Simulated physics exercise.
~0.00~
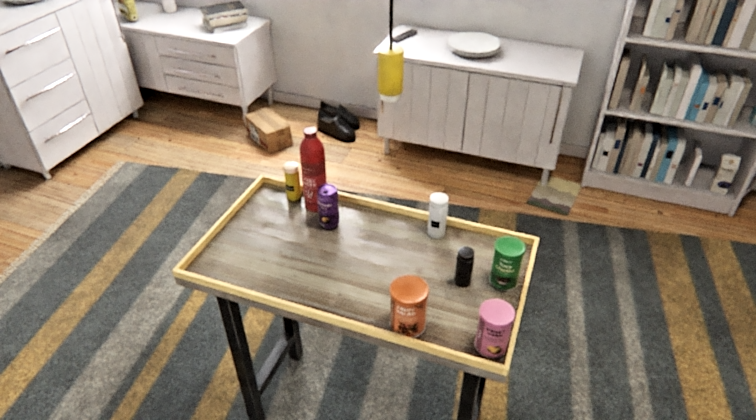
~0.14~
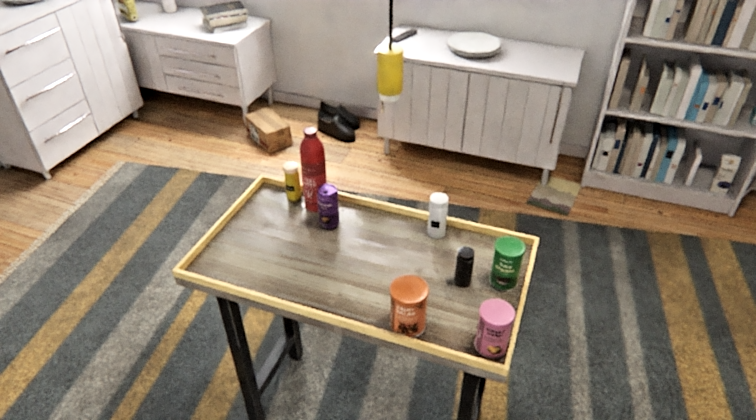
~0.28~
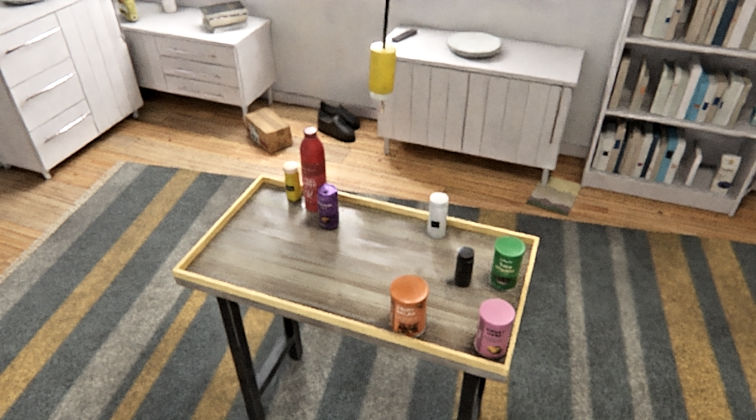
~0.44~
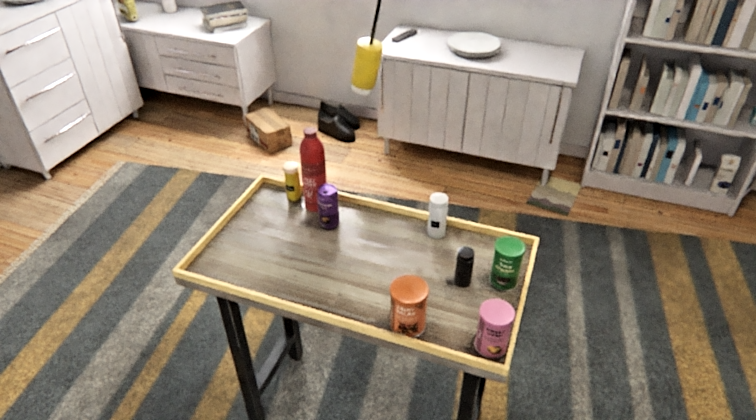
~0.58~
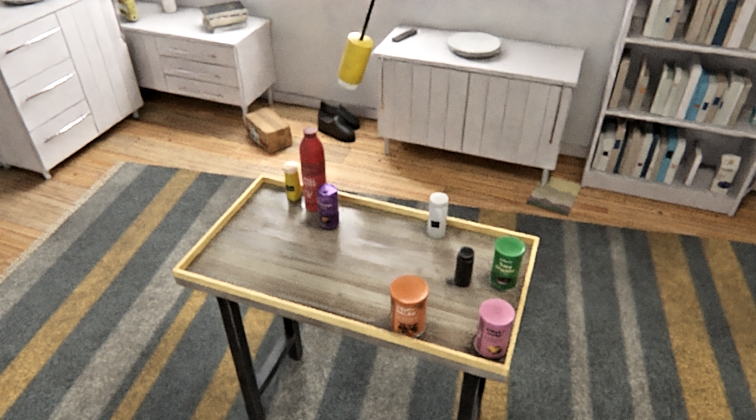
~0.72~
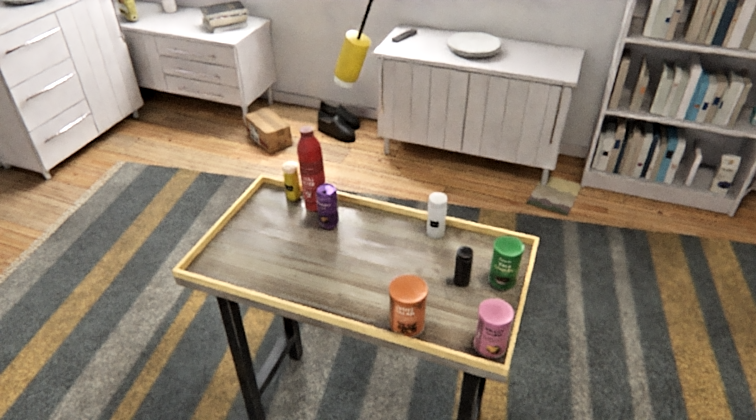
At first, a yellow lamp hangs straight down behind a rimmed table holding bottles, tins and shakers in a furnished room. The lamp then swings to the left, its cord slanting more and more, while the items on the table barely move, edging very slightly left at the end.
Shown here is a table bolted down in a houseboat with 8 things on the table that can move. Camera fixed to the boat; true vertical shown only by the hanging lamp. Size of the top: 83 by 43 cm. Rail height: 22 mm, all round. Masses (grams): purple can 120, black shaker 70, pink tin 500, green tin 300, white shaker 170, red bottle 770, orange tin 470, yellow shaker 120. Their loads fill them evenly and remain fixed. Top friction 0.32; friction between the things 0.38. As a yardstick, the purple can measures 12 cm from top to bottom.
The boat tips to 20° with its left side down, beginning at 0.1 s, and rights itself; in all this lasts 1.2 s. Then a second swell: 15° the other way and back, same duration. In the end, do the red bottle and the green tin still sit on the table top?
The red bottle is still there. The green tin is still there.
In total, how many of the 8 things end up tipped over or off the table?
In total, 2.
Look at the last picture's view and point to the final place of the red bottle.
At roughly (204, 262).
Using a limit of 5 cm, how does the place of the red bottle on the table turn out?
Red bottle: Moved.
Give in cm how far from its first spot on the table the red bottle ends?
Displacement: Approx. 39 cm.
By 1.02 s, heel 9°, left side down; red bottle rocked 35° off its seat near (288, 165); green tin 2 cm from its spot near (500, 262); yellow shaker rocked 19° off its seat.
By 1.22 s, heel 1°, left side down; red bottle on its side near (254, 182); green tin 2 cm from its spot near (500, 262); yellow shaker rocked 74° off its seat.
By 1.82 s, heel 14°, right side down; red bottle on its side near (224, 215); green tin 2 cm from its spot near (500, 262); yellow shaker on its side.
By 2.52 s, boat level; red bottle on its side near (213, 248); green tin 2 cm from its spot near (500, 262); yellow shaker on its side.
When it is over (4.5 s), lying over on the table, red bottle and yellow shaker; the other 6 within 5 cm of the start. In the last view, red bottle near (204, 262), green tin near (500, 262).
